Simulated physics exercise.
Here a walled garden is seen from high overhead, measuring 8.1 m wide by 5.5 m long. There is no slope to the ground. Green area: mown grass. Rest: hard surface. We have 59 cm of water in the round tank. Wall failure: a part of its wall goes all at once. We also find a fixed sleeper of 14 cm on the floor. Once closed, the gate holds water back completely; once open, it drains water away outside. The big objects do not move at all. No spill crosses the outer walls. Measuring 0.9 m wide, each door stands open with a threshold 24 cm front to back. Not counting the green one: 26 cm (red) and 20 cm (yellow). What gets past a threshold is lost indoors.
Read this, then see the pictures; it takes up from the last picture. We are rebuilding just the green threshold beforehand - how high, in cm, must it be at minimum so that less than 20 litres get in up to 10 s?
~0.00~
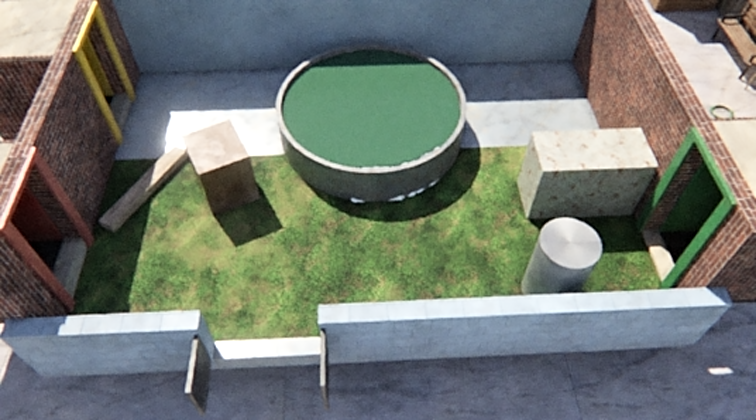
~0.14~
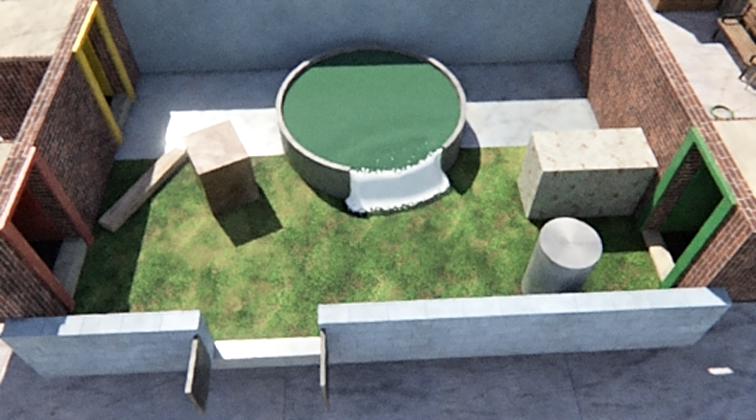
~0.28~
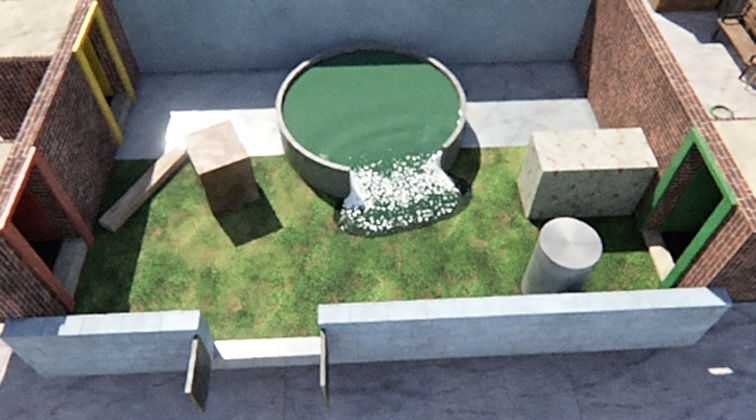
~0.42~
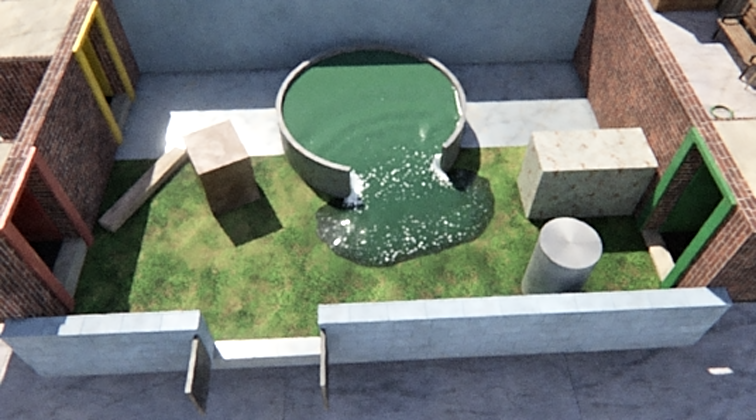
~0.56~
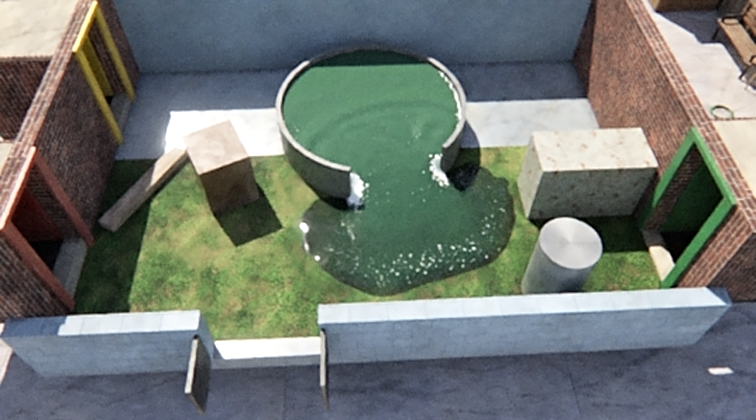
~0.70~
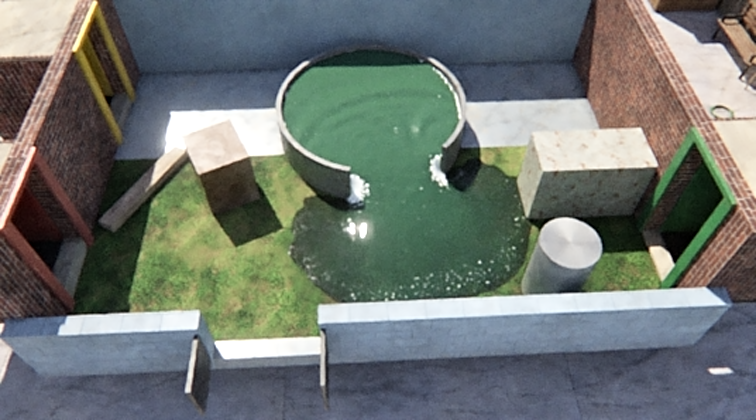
It needs to be about 19 cm high.
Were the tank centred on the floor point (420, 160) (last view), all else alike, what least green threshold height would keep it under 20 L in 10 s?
Roughly 24 cm is needed.
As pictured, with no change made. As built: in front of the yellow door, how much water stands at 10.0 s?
It stands about 1.0 centimetres deep.
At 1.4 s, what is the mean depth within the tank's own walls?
Close to 45 cm deep on average.
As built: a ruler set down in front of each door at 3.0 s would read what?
Reading in centimetres: Red = 0, yellow = 0, green = 14.
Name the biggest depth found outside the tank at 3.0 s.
Around 32 centimetres.
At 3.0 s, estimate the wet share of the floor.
Wet share: Near 40 %.
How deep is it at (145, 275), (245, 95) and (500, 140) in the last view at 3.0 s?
I'd read roughly 0, 0 and 1 cm there.
After 1.4 s water covers 25 % of the floor, deepest (30 cm) near (397, 203); it has not reached the green door.
After 3.0 s water covers 40 % of the floor, deepest (32 cm) near (463, 329); 14 cm at the green door, 2 litres in over its 6 cm threshold.
After 10.0 s water covers 90 % of the floor, deepest (12 cm) near (488, 316); 12 cm at the green door, 335 litres in over its 6 cm threshold.
At the green door as built, the water arrived by 2.6 s and peaked near 20 cm at 4.0 s.
With a threshold of 16 cm, 61 litres would have come in within the 10 s; with 22 cm, 3 litres. So under 20 litres takes about 19 cm.
